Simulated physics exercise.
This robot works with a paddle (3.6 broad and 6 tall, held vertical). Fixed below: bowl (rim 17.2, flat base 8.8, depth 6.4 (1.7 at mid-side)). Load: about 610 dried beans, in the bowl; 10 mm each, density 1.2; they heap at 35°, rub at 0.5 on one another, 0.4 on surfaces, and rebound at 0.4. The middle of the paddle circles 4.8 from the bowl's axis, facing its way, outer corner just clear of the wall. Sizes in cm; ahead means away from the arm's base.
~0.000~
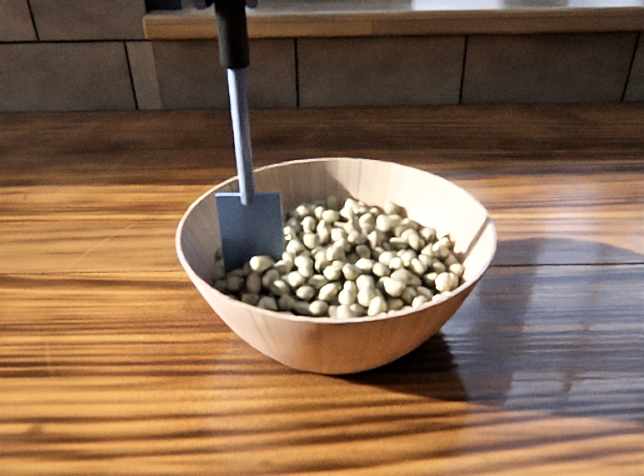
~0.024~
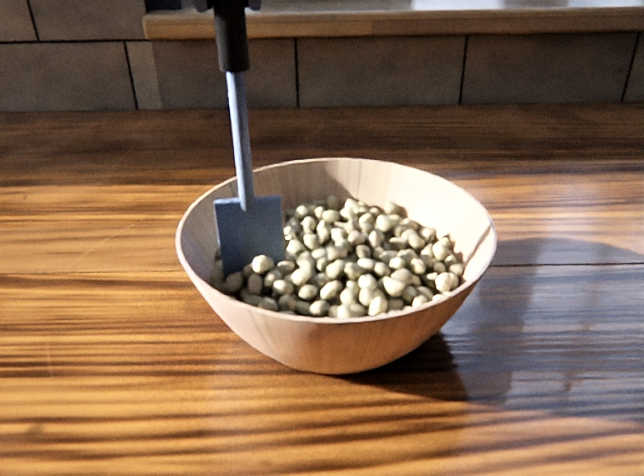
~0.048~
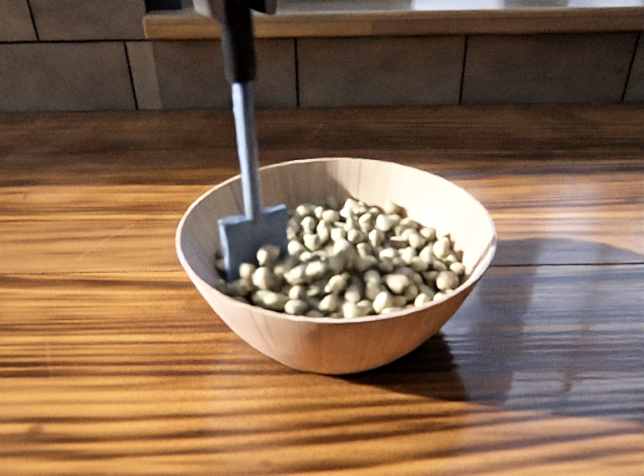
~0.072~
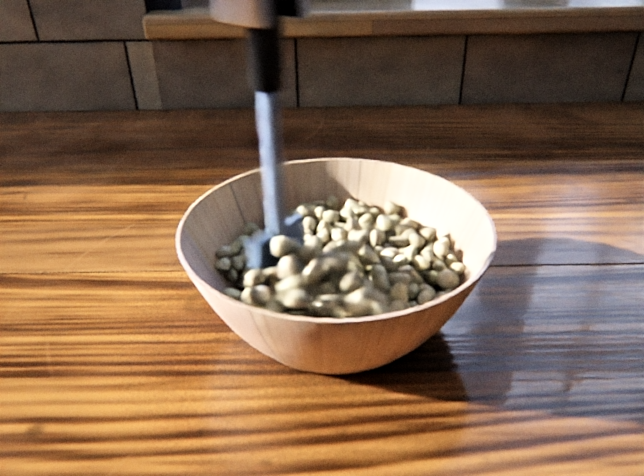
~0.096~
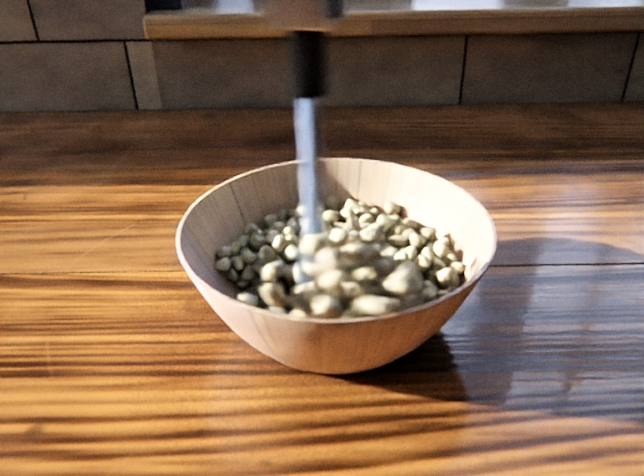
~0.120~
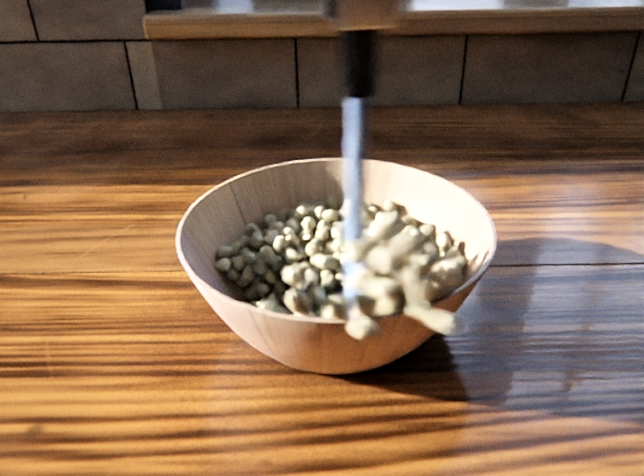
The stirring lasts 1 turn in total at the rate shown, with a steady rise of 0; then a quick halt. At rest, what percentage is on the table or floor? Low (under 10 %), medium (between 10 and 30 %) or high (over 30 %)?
On the table or floor the share is high, over 30 %.
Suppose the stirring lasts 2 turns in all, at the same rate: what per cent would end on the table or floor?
Then about 55 per cent.
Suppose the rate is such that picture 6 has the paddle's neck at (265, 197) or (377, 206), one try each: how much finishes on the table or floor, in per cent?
About 15 and 40 per cent.
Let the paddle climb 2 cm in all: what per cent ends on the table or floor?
About 25 per cent.
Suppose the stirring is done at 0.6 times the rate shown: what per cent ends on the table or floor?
Some 20 per cent.
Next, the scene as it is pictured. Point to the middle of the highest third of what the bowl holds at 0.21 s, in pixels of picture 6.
At about (398, 207).
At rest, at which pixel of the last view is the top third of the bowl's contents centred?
At about (306, 313).
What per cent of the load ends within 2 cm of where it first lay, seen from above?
About 20 per cent.
After 0.21 s, 196° round, highest piece 11 above the table; 547 in the bowl, 65 in flight or on the tool.
After 0.31 s, 292° round, highest piece 12 above the table; 463 in the bowl, 47 on the table or floor, 102 in flight or on the tool.
After 0.56 s, 0° round, highest piece 6 above the table; 384 in the bowl, 227 on the table or floor, 1 in flight or on the tool.
After 1.26 s, 0° round, highest piece 6 above the table; 384 in the bowl, 228 on the table or floor.
At rest, 384 in the bowl, 228 on the table or floor. That is 37 % on the table or floor.
